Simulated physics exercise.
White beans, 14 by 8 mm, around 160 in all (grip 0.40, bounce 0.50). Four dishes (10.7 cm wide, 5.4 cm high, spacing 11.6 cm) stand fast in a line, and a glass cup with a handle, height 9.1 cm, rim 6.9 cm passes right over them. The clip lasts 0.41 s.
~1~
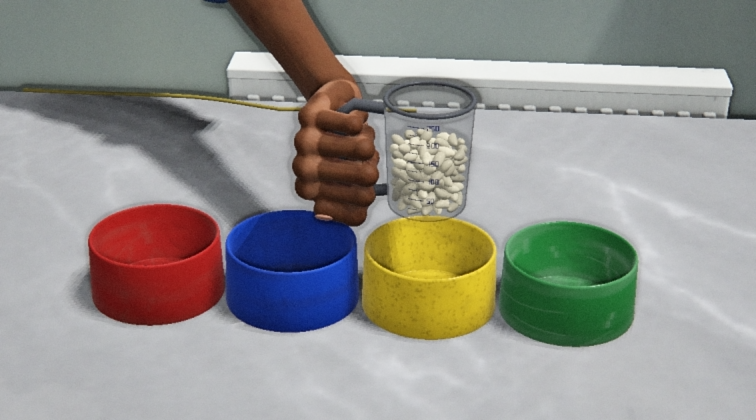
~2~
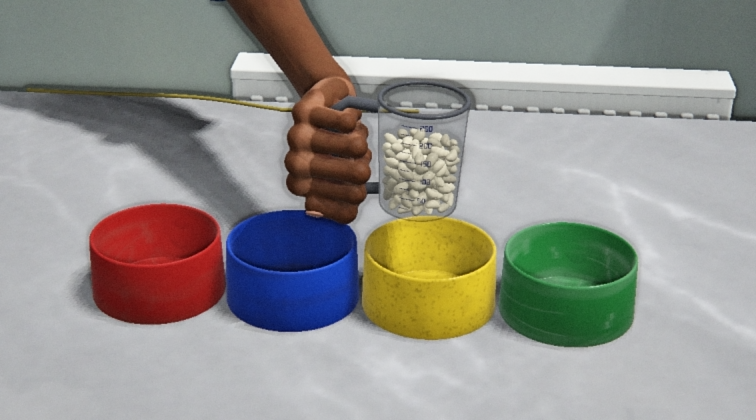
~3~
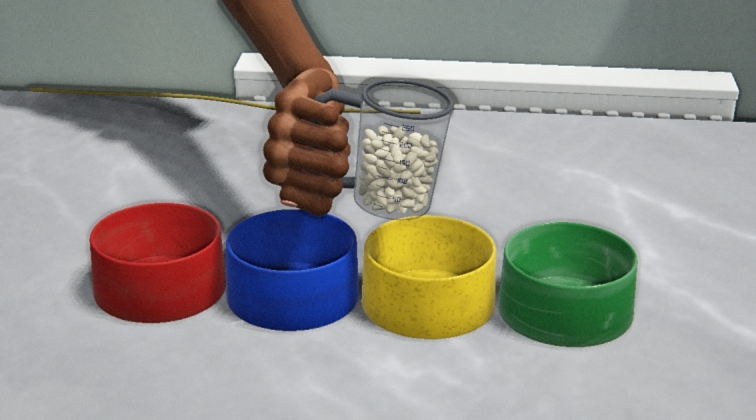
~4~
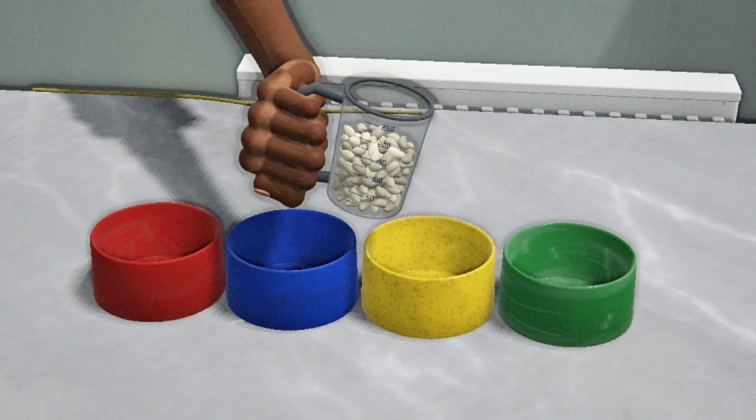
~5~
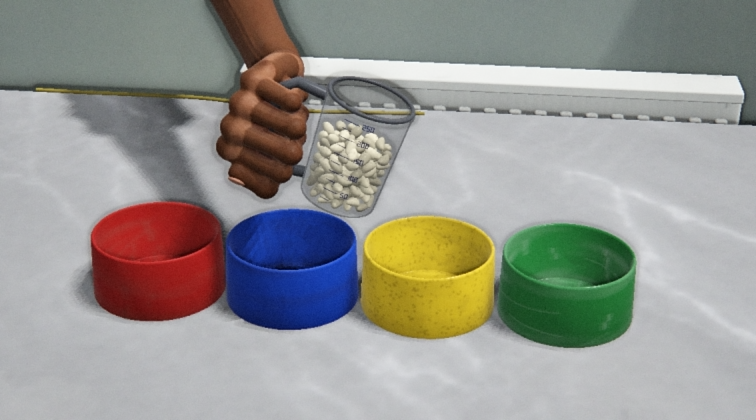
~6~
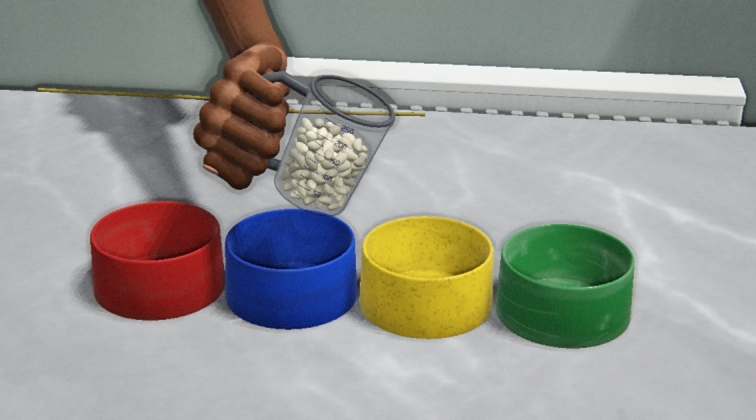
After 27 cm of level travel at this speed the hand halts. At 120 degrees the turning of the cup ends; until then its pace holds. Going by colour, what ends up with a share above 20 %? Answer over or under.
Red over, blue under, green under, yellow under, counter under.
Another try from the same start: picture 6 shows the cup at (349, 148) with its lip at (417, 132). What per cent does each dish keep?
Red 60, blue 20, green 0, yellow 0.
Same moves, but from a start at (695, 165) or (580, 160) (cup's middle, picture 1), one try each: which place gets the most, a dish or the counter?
Most goes to: Yellow; blue.
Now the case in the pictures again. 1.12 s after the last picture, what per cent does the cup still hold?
Some 100 per cent of the load.
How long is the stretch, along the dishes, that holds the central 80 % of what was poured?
Roughly 5 cm.
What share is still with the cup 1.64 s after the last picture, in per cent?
Some 10 per cent of the load.
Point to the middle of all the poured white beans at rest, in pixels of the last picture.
At about (172, 269).
Then, 0.68 s after the last picture, tilt 69 degrees; cup holds 100 %.
Then, 1.12 s after the last picture, tilt 99 degrees; cup holds 100 %.
Then, 1.64 s after the last picture, tilt 120 degrees; cup holds 10 %, red 90 %.
In the end, red 100 %, blue 0 %, green 0 %, yellow 0 %, counter 0 %.
